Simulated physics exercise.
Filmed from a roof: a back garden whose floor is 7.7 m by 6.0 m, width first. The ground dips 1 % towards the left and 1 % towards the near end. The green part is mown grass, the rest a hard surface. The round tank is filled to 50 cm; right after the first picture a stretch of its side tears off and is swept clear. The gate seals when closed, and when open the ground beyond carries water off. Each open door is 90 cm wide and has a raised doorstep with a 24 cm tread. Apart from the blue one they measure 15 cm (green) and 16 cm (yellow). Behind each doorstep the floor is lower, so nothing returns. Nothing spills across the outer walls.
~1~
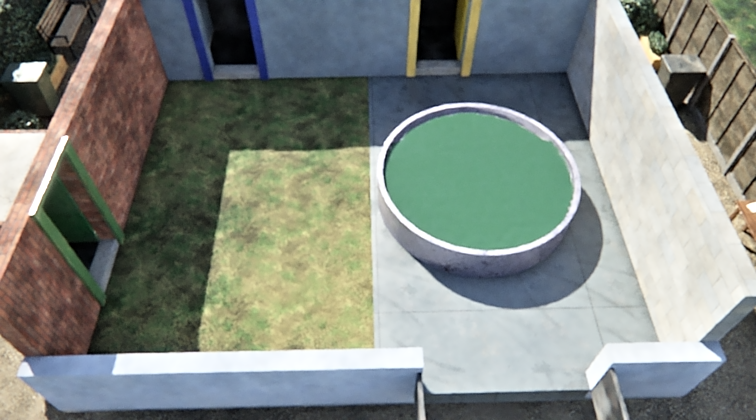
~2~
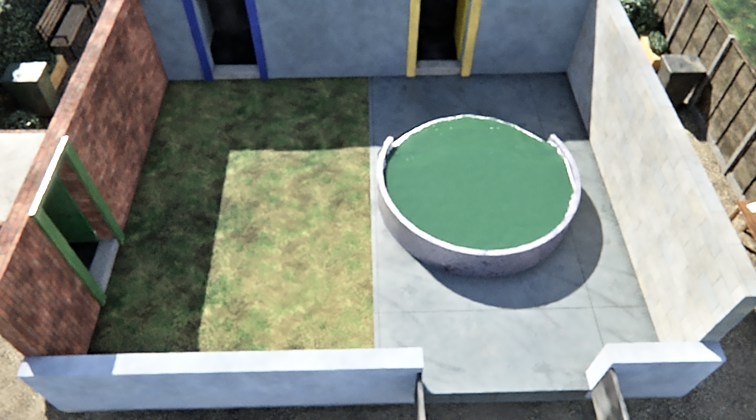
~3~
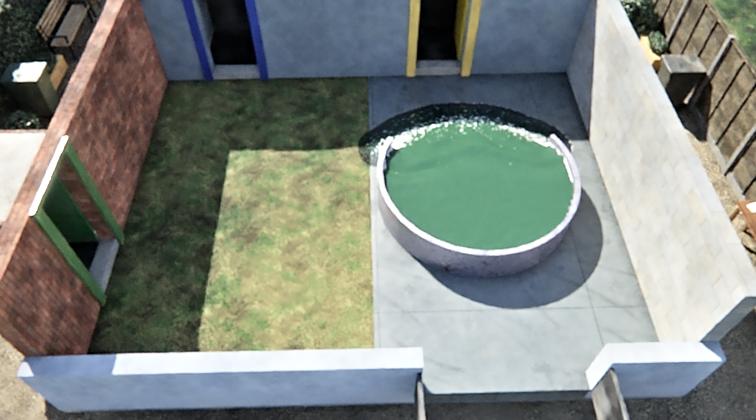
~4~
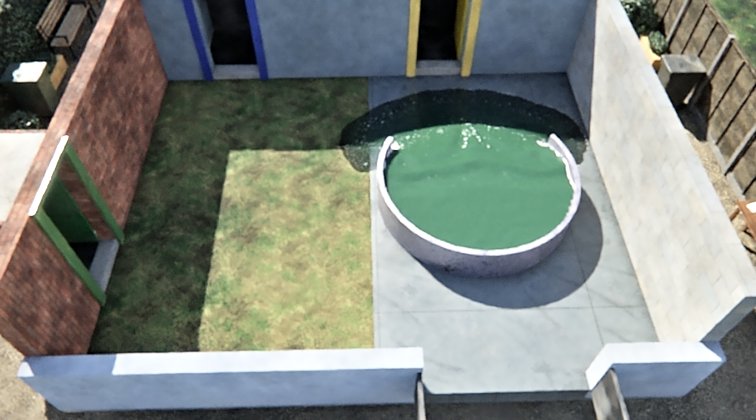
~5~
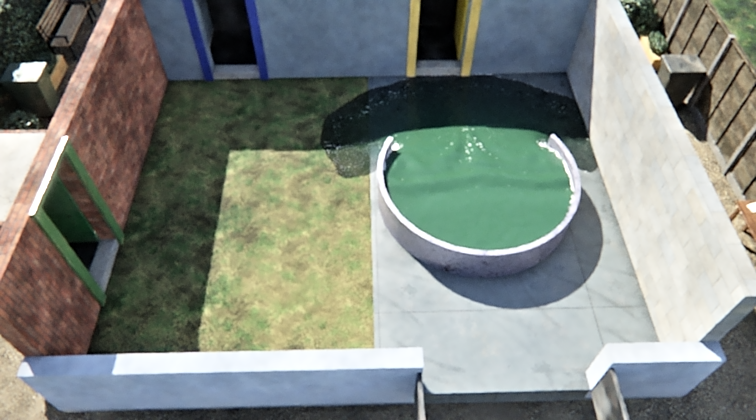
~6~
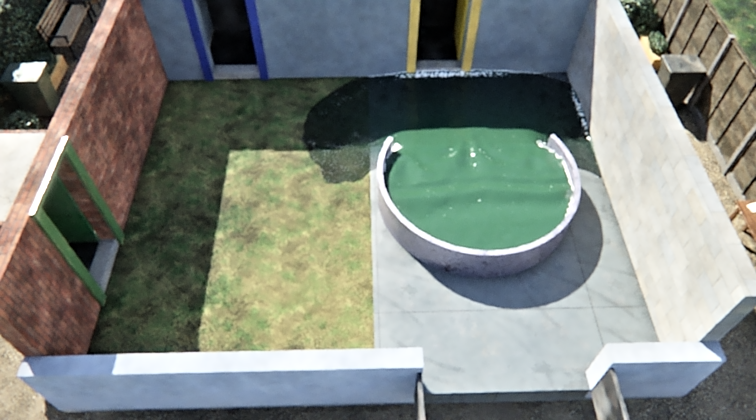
Green water pouring from the broken far side of a round tank, spreading dark across paving and grass in a walled garden.
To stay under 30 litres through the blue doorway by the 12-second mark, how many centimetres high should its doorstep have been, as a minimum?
About 6 cm.
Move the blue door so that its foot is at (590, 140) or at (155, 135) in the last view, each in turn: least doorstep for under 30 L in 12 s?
About 11.5 and 10.5 cm.
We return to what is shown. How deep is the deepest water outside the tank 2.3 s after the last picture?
Roughly 29 cm.
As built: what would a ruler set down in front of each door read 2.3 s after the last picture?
Depths in cm: Green 0, yellow 29, blue 9.
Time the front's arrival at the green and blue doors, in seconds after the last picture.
Arrival: Green 4.5 s, blue 1.3 s.
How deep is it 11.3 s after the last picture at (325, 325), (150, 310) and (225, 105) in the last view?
About 9, 12 and 8 cm.
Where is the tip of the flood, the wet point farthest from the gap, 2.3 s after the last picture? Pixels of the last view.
Around (178, 82).
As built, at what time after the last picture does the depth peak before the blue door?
At about 6.5 s.
Then, 0.7 s after the last picture water covers 25 % of the floor, deepest (37 cm) near (551, 74); it has not reached the blue door.
Then, 2.3 s after the last picture water covers 40 % of the floor, deepest (29 cm) near (421, 77); 9 cm at the blue door, 0 litres in over its 15 cm doorstep.
Then, 11.3 s after the last picture water covers 100 % of the floor, deepest (14 cm) near (107, 384); 7 cm at the blue door, 0 litres in over its 15 cm doorstep.
At the blue door as built, the water peaked near 11 cm, 6.5 s after the last picture.
Run again over the same 12 s with other heights there, 42 litres in over 5.5 cm, 12 litres over 7.5 cm. The limit of 30 litres is kept from about 6 cm up.
